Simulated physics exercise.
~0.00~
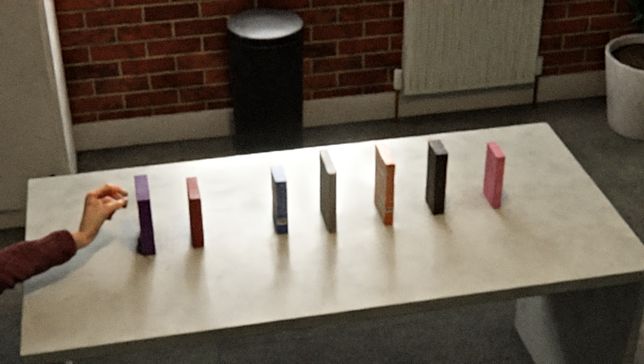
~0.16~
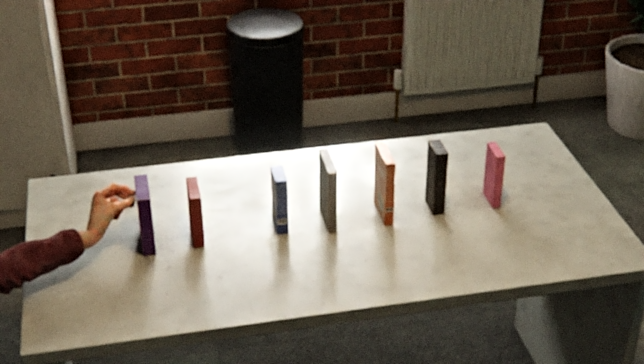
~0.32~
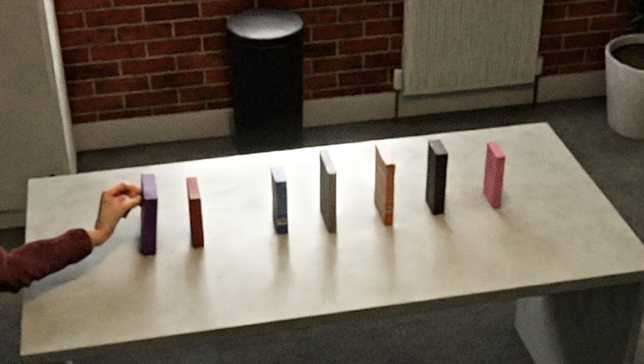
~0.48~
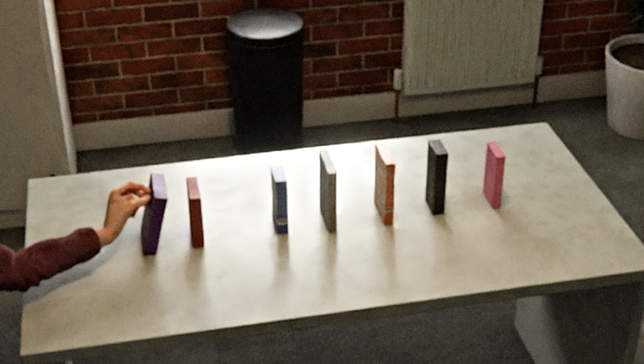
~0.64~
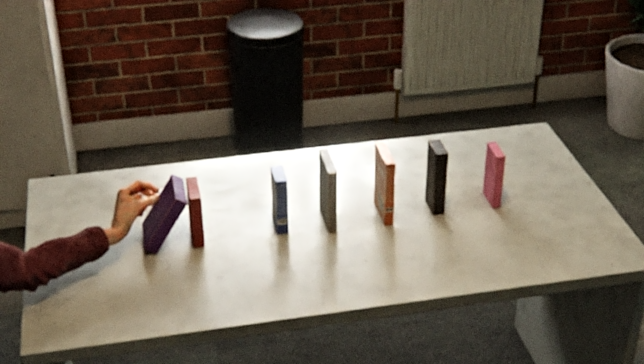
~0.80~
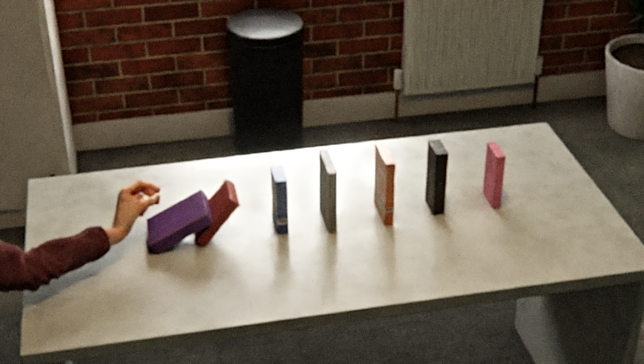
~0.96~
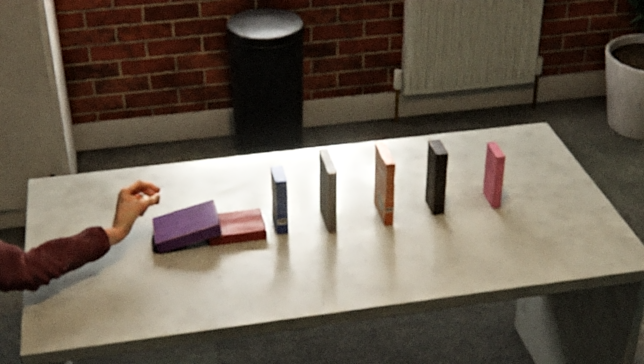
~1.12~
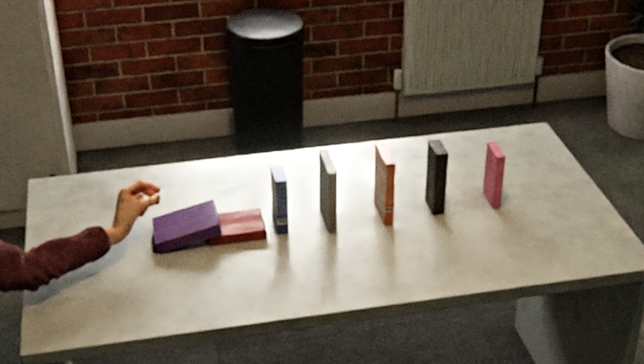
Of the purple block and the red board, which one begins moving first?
The purple block begins moving first, as the hand pushes it over to the right. The red board only starts to tip afterwards, once the purple block has leaned onto it.
The video shows a hand tipping a purple block rightward on a pale table until it falls against a red board, which topples too. Both end up lying down, the purple one resting partly on the red, while the blue, grey, orange, black and pink pieces remain upright.
